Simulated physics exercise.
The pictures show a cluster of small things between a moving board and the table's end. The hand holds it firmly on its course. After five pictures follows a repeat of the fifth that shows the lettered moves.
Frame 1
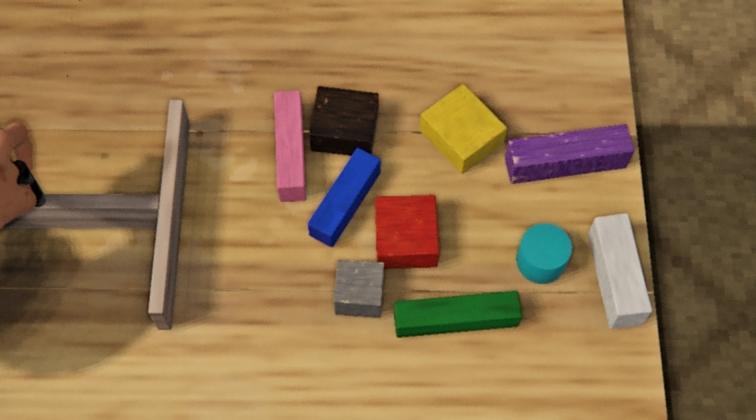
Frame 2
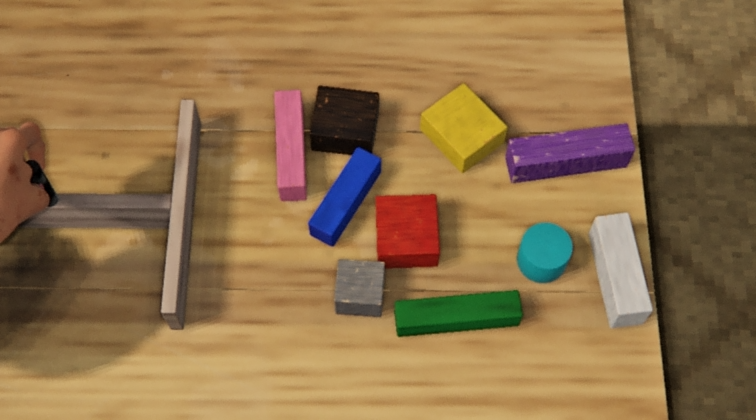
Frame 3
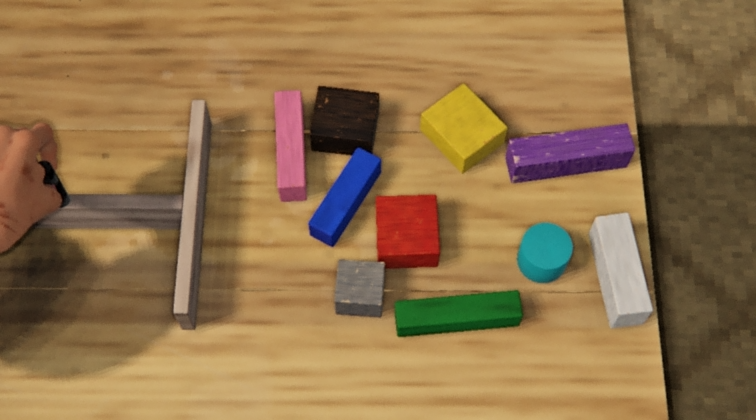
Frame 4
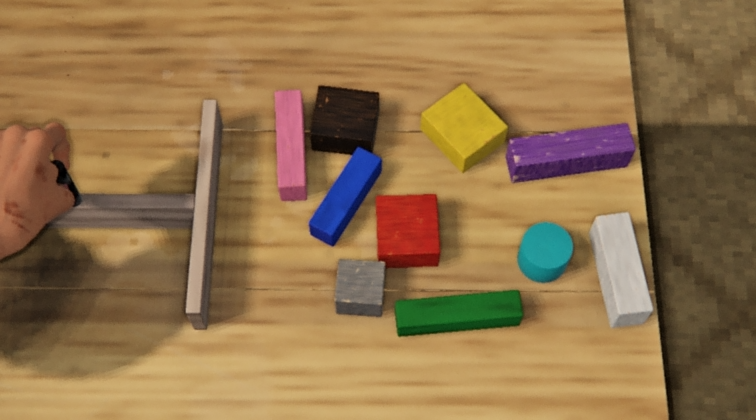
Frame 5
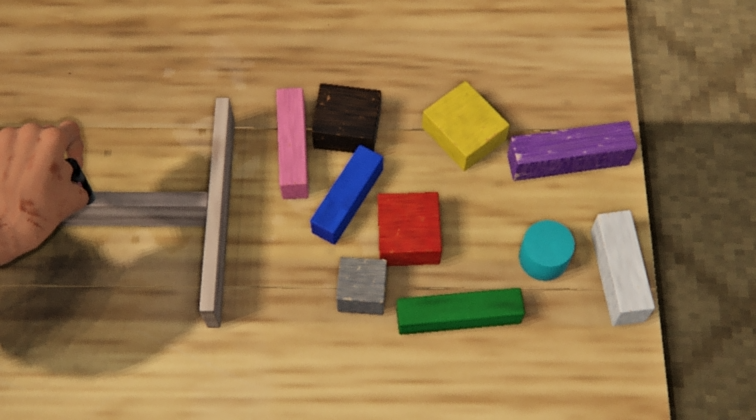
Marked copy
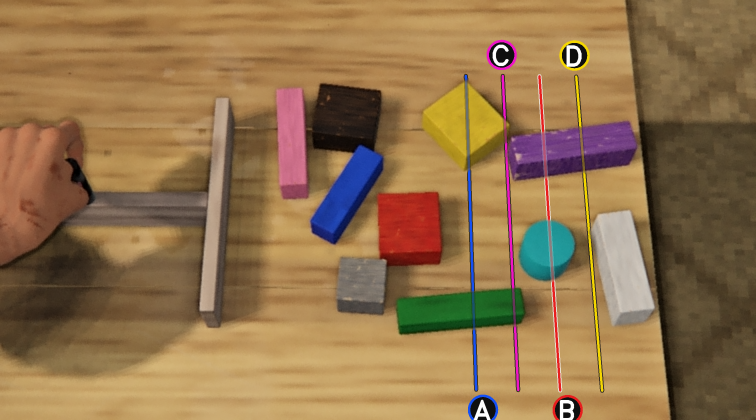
A hand slides a board rightward toward colourful blocks that stay in place on a table.
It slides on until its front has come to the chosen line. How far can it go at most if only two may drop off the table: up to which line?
C is the last line within the limit.
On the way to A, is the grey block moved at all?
By then, yes.
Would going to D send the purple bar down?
Yes.
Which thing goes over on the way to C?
The white bar.
On the copy, A at (471, 222); B at (549, 223); C at (510, 223); D at (588, 223).
On C. First, board (322, 200); black block (391, 120); pink bar (346, 144).
Then, board (429, 201); yellow block (549, 109); turquoise tin (558, 256).
Finally, board (509, 201); white bar over the edge; yellow block (623, 96); one fallen.
By contrast, A is within the limit but short; B drops five; D drops six.
